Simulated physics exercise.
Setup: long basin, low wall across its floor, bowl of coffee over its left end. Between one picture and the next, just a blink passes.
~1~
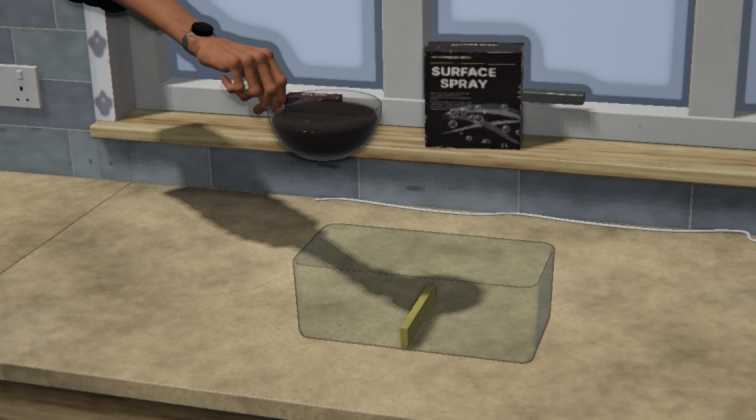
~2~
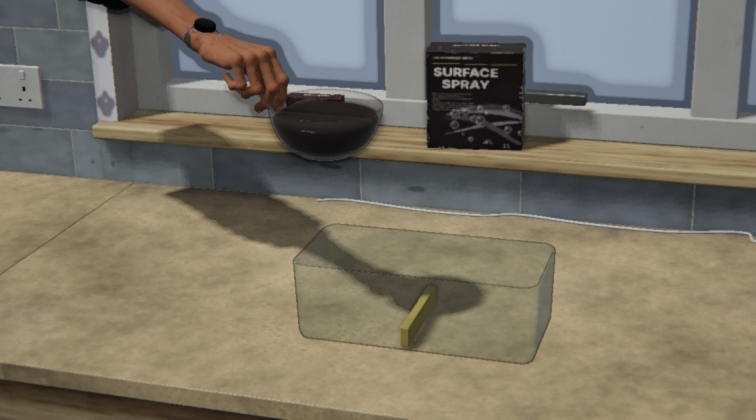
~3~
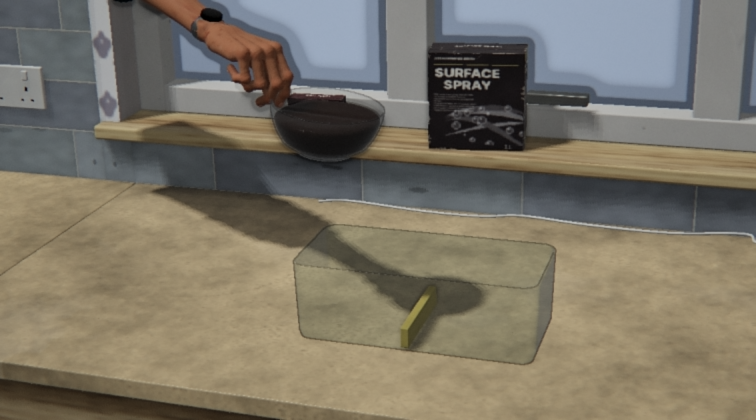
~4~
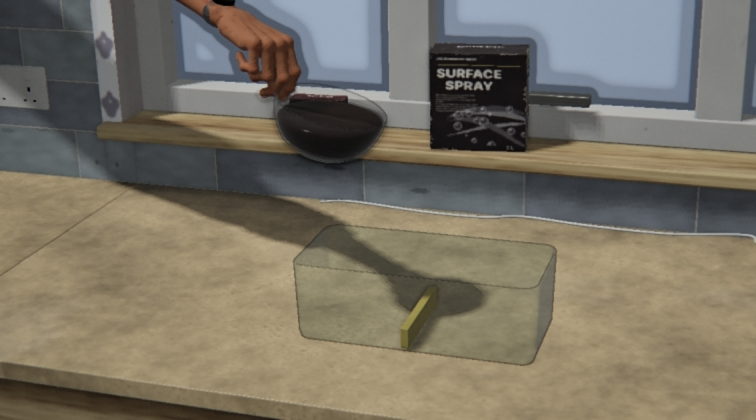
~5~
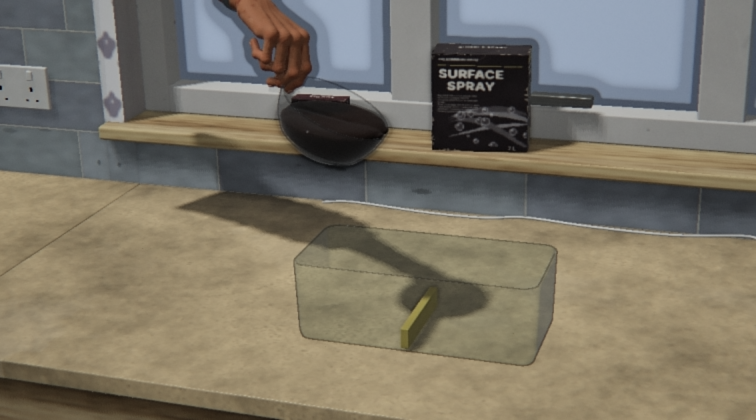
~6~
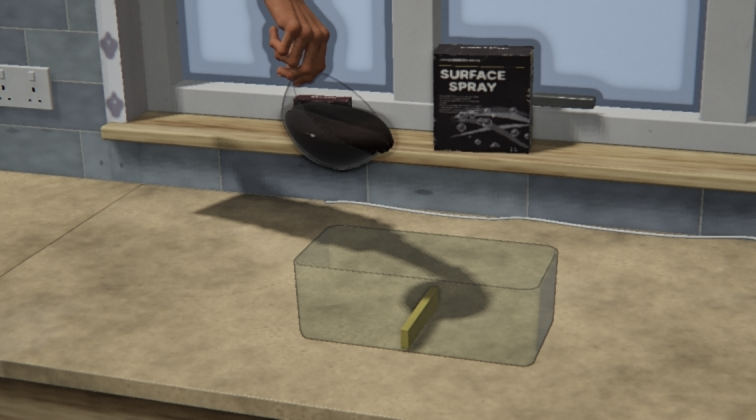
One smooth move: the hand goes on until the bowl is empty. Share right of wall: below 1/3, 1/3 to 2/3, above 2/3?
1/3 to 2/3.
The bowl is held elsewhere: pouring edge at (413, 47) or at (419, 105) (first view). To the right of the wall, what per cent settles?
Roughly 65 in a hundred the first time and 65 in a hundred the second.
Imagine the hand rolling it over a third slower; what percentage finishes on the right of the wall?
I'd estimate about 55 percent ends up there.
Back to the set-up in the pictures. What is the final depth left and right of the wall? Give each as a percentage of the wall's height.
Left near 40; right near 40.
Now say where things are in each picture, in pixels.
It leans 0°; its right rim is at (379, 110); the coffee meets the walls at (277, 112) and (377, 119); the long basin's rim runs from (309, 244) to (546, 267); the wall's top is at (418, 307), in the first frame.
It leans 2°; its right rim is at (380, 111); the coffee meets the walls at (278, 111) and (378, 120), in the second frame.
It leans 7°; its right rim is at (382, 117); the coffee meets the walls at (279, 109) and (379, 122), in the third frame.
It leans 16°; its right rim is at (383, 126); the coffee meets the walls at (283, 106) and (382, 126), in the fourth frame.
It leans 27°; its right rim is at (384, 137); the coffee meets the walls at (286, 106) and (386, 129); 1 per cent is over the edge, in the fifth frame.
It leans 40°; its right rim is at (382, 150); the coffee meets the walls at (290, 108) and (375, 133); 7 per cent is over the edge, in the sixth frame.
A moment on, the bowl is tipped right over and 2 per cent is still to pour, 20 is left of the wall and 32 right of it.
Next, the bowl is tipped right over and 0 per cent is still to pour, 47 is left of the wall and 48 right of it.
Then the bowl is tipped right over and 0 per cent is still to pour, 43 is left of the wall and 49 right of it.
Later the bowl is tipped right over and 0 per cent is still to pour, 44 is left of the wall and 50 right of it.
Finally, 44 per cent lies left of the wall, 50 right of it and 6 outside.
